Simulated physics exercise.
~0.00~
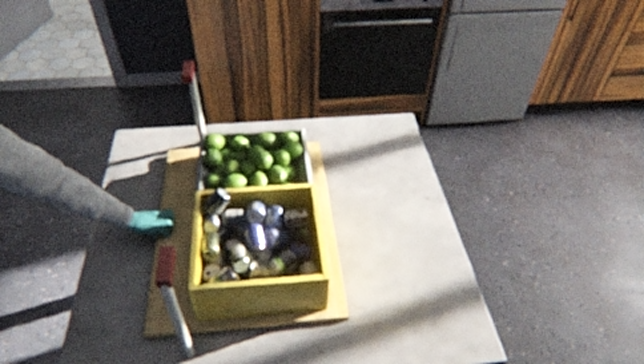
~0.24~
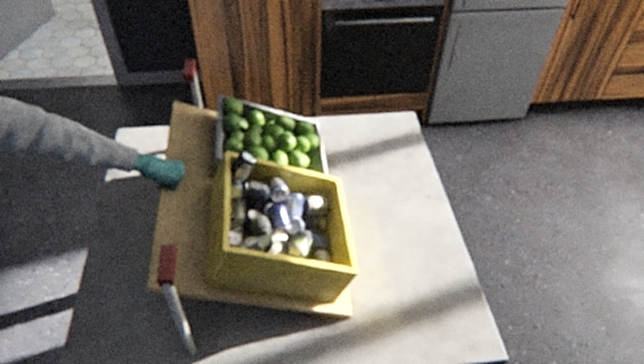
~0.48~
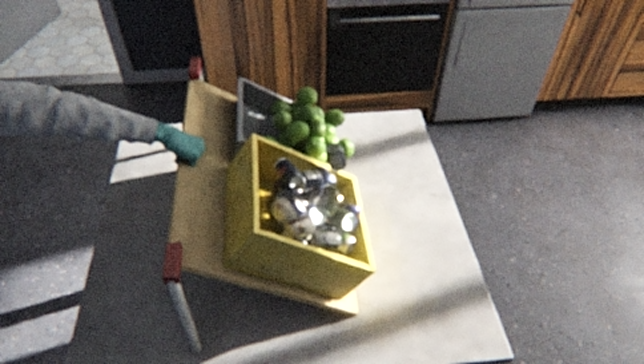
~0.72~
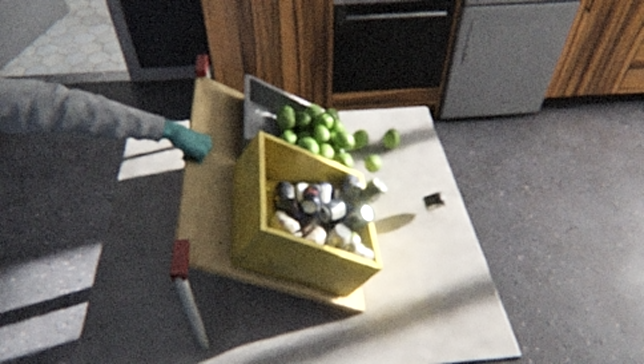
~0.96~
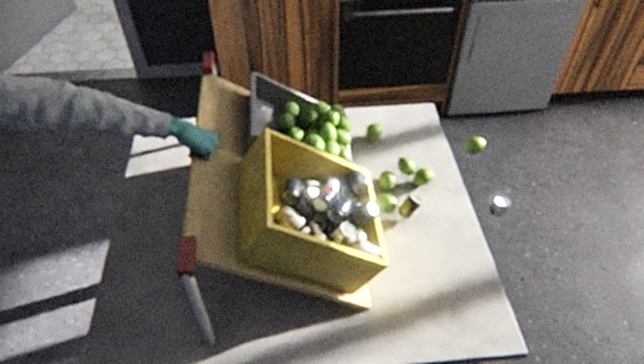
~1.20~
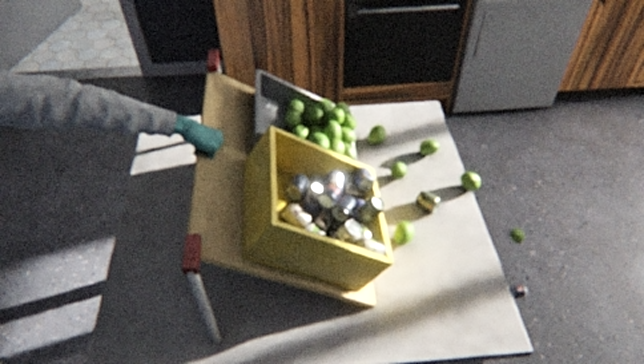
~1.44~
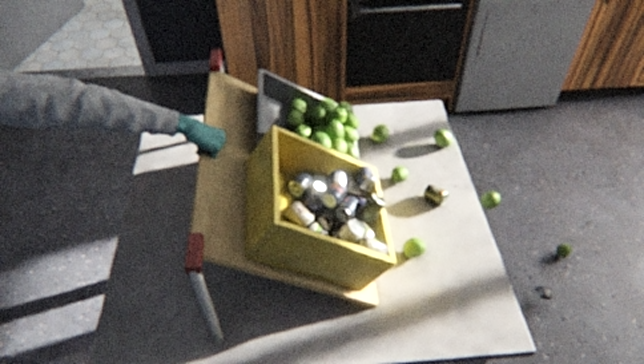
A gloved hand on a grey-sleeved arm tips up the left side of a hinged wooden board on a pale table, seen from above in a kitchen with wooden cabinets. The board holds a grey box of green, lime-like fruit at the back and a larger yellow box of small, shiny cans in front. As it tilts steeply to the right, the contents slide toward the lower side. Several fruits and a couple of cans spill out, some rolling off the table onto the grey floor. The board stays tilted, with most pieces still inside both boxes.
